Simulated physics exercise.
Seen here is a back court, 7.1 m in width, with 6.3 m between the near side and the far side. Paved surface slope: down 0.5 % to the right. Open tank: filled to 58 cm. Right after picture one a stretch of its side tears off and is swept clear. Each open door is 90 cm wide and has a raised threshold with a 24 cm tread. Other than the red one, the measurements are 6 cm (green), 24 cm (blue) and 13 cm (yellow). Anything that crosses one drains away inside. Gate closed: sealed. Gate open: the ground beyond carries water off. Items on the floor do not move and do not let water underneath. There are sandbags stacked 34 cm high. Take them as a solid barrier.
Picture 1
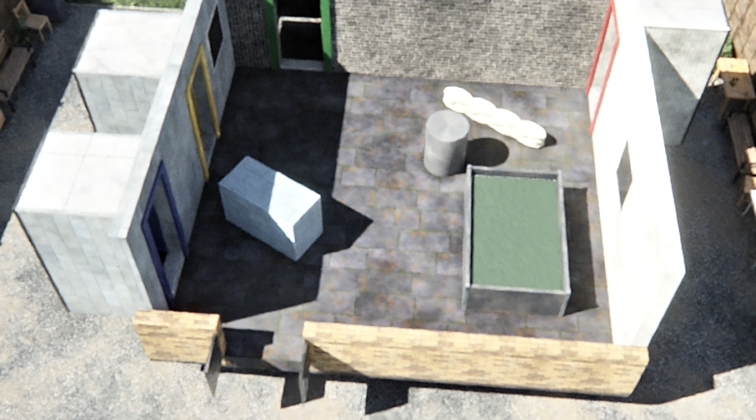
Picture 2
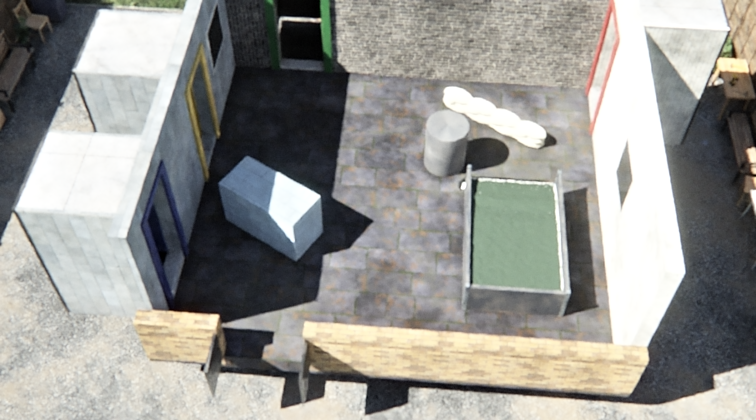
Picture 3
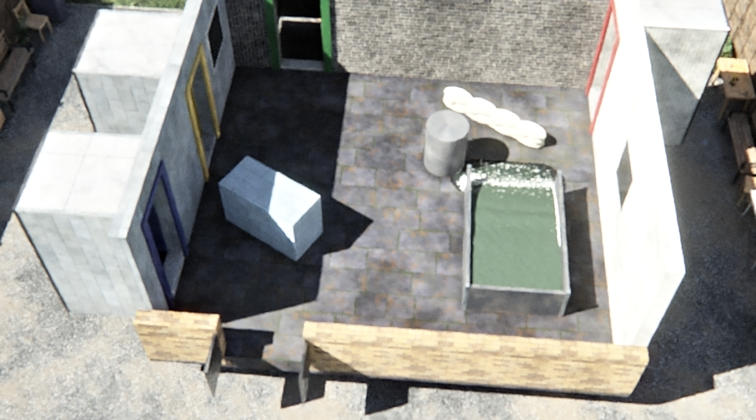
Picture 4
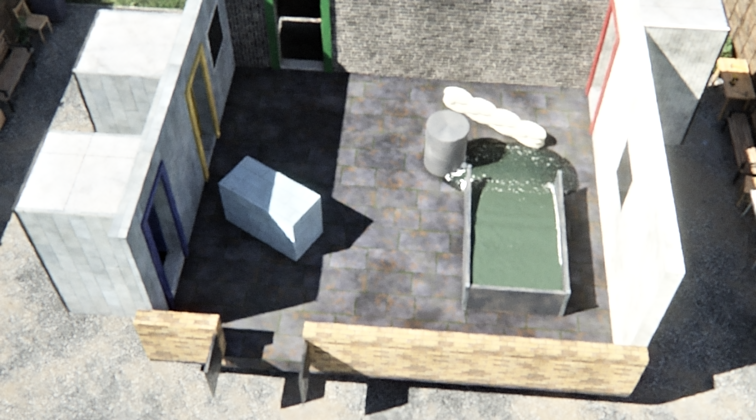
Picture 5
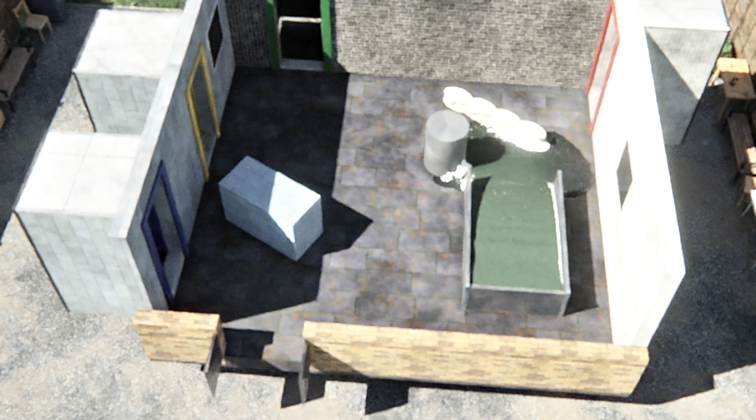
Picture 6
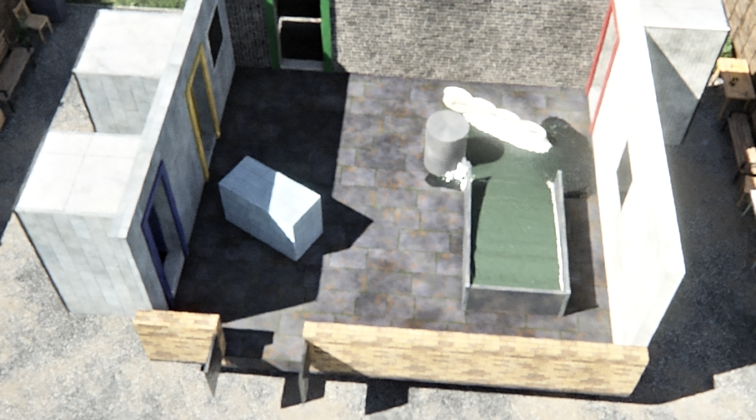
At the start, an open tank of still, dark green water stands in a paved court beside a grey cylinder. The tank's far side opens up and water pours out, foaming near the cylinder, then spreads across the paving to the pale sandbags and around their right end.
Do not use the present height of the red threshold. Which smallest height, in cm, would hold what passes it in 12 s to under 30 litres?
It would have to be roughly 13.5 cm high.
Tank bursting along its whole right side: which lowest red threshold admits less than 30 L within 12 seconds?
Then it needs around 11.5 cm.
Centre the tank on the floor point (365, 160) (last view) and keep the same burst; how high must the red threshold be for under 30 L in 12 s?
Minimum: Approx. 18 cm.
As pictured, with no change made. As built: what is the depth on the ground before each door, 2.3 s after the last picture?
Lab note, cm: Red 18; green 8; blue 0; yellow 0.
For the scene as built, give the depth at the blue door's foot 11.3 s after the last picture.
3.0 cm.
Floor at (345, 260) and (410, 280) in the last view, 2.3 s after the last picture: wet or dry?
In that order: Not reached, dry.
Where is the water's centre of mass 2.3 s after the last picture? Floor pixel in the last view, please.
(476, 163) or so.
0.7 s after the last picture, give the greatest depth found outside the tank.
About 38 cm at most.
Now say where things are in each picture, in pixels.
The first picture shows still water, 58 cm deep, in the open tank at (515, 229); the red door at (601, 74) is dry.
In the second picture, the gap is on the far side, the front 0.3 m out at a hidden place; the back of the open tank holds 58 cm.
In the third picture, water pours out on the far side and has run 0.7 m, to (469, 163); about 11 cm deep outside, 58 cm at the back.
In the fourth picture, the front is at (476, 145), 1.2 m from the gap on the far side; 2.1 m2 of floor is wet, 58 cm left at the back.
In the fifth picture, the gap is on the far side, the front 1.7 m out at (479, 124); the back of the open tank holds 58 cm.
In the sixth picture, the gap is on the far side, the front 2.0 m out at a hidden place; the back of the open tank holds 56 cm; the red door at (601, 74), 2.7 m from the gap, is still 0.7 m from the nearest water.
Then, 0.7 s after the last picture water covers 15 % of the floor, deepest (38 cm) near (495, 134); 13 cm at the red door, 0 litres in over its 25 cm threshold.
Then, 2.3 s after the last picture water covers 45 % of the floor, deepest (28 cm) near (586, 100); 18 cm at the red door, 1 litre in over its 25 cm threshold.
Then, 11.3 s after the last picture water covers 95 % of the floor, deepest (8 cm) near (452, 300); 5 cm at the red door, 1 litre in over its 25 cm threshold.
At the red door as built, the water peaked near 21 cm, 1.7 s after the last picture.
With a threshold of 12.5 cm, 39 litres would have come in within the 12 s; with 16.5 cm, 16 litres. So under 30 litres takes about 13.5 cm.
